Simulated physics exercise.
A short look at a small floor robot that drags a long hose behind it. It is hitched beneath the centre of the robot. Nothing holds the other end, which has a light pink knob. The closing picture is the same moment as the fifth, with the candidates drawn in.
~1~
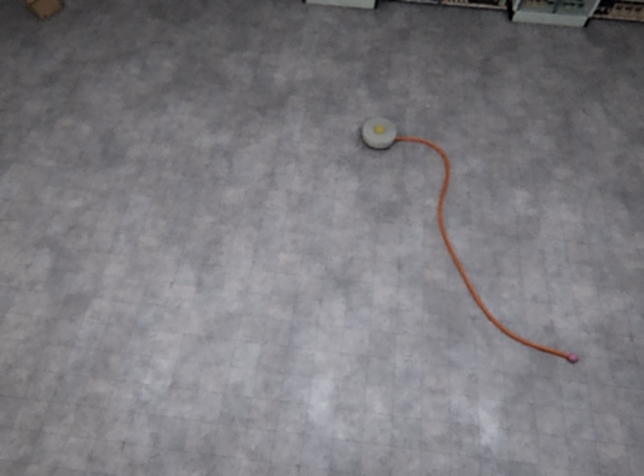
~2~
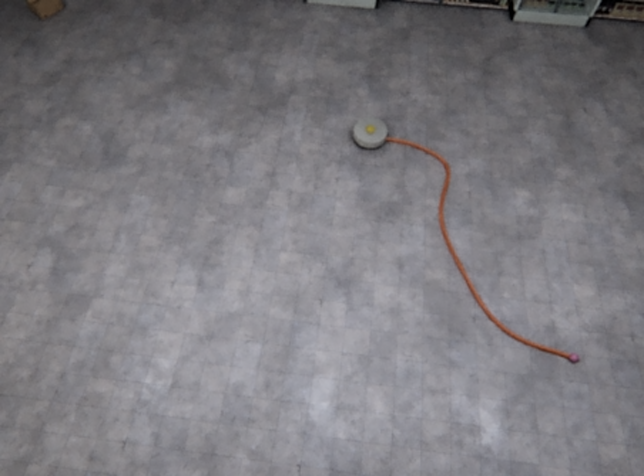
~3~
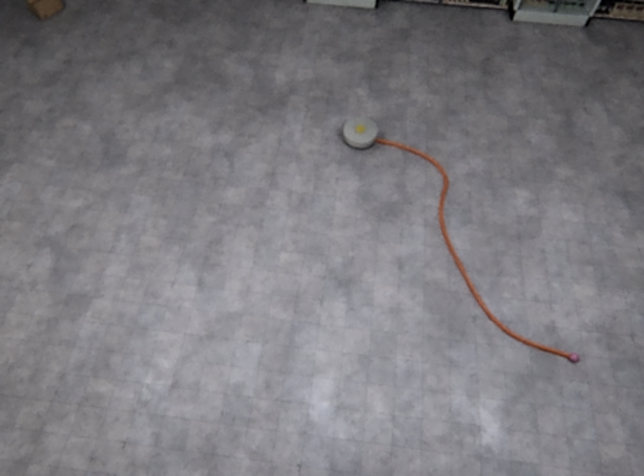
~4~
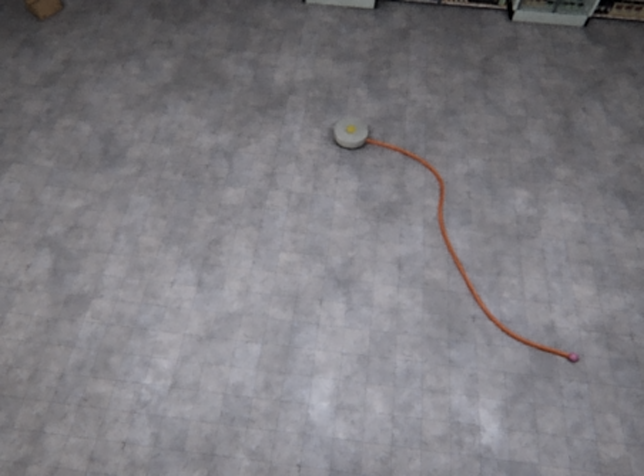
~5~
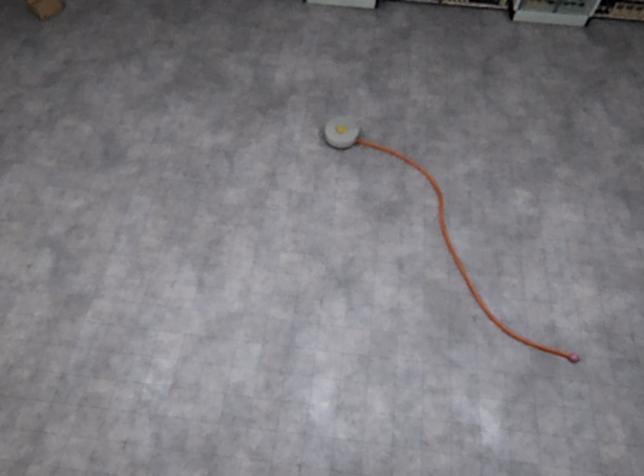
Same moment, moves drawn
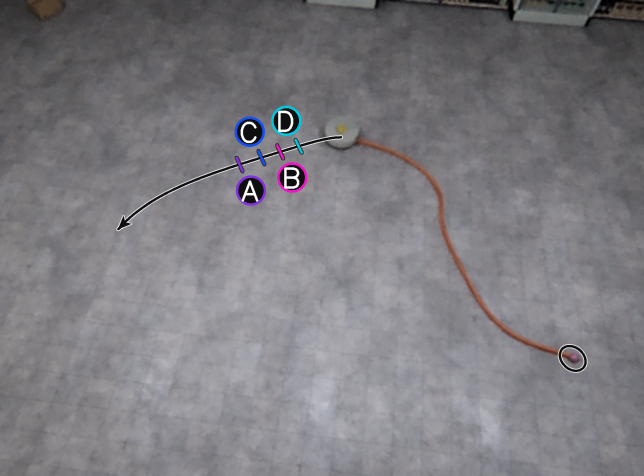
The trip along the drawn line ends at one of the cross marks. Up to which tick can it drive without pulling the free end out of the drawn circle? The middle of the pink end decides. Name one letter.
It can go as far as B.
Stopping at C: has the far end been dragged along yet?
By then, yes.
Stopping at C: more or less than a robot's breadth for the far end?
Less.
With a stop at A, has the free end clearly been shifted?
Yes.
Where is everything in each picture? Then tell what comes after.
The first frame shows robot (379, 134); free end (573, 358).
The second frame shows robot (370, 133); free end (574, 358).
The third frame shows robot (360, 133); free end (574, 357).
The fourth frame shows robot (351, 133); free end (574, 357).
The fifth frame shows robot (341, 133); free end (574, 357).
On the marked copy, A at (240, 164); B at (280, 152); C at (261, 158); D at (299, 146); the ring at (573, 358); the route from (341, 137) via (229, 168) to (118, 229).
With B. Early on, robot (320, 136), middle of the hose (444, 231), free end (574, 357).
Further on, robot (298, 142), middle of the hose (435, 231), free end (572, 357).
At the end, robot (280, 148), middle of the hose (423, 229), free end (566, 354); the free end is still in its ring.
As for the rest, A drags the free end to (542, 342); C drags the free end to (556, 350); D is safe but short.
